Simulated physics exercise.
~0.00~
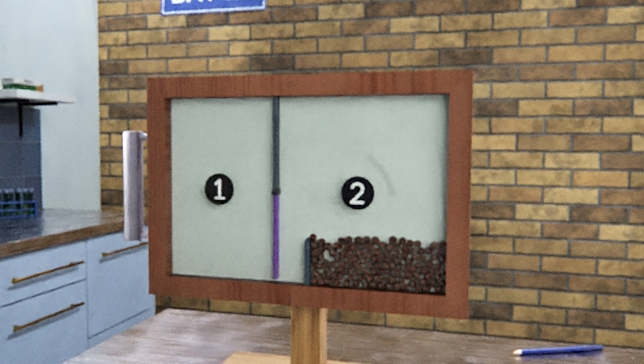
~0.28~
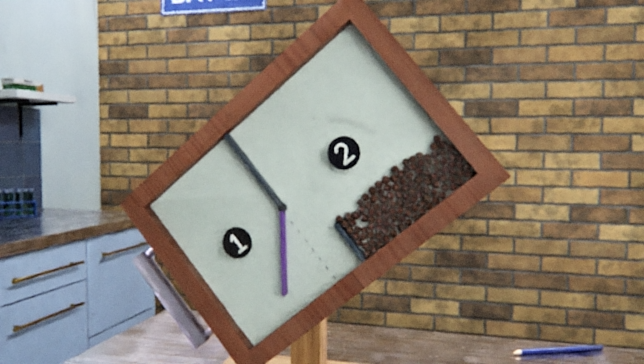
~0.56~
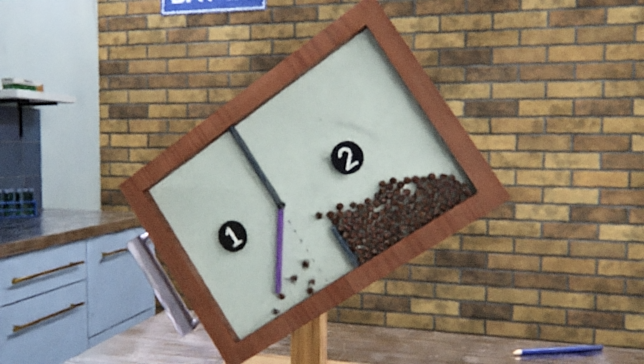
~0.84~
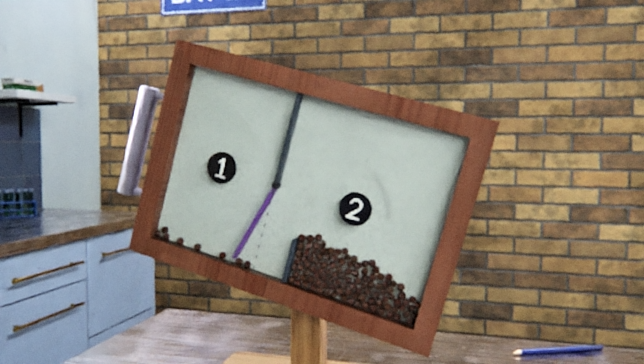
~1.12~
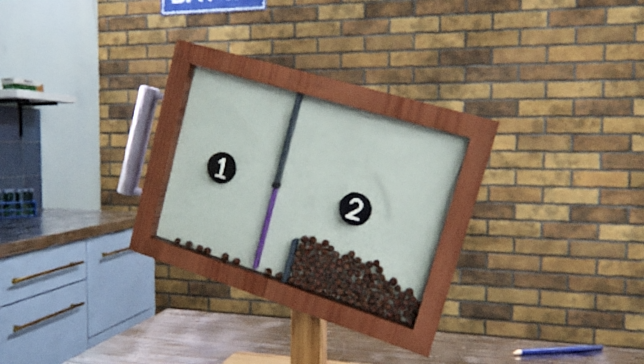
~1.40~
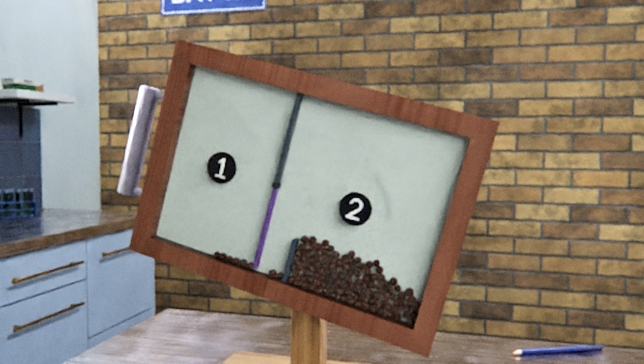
The framed case tilts left, then right, and a few dark beads settle left of the purple flap.
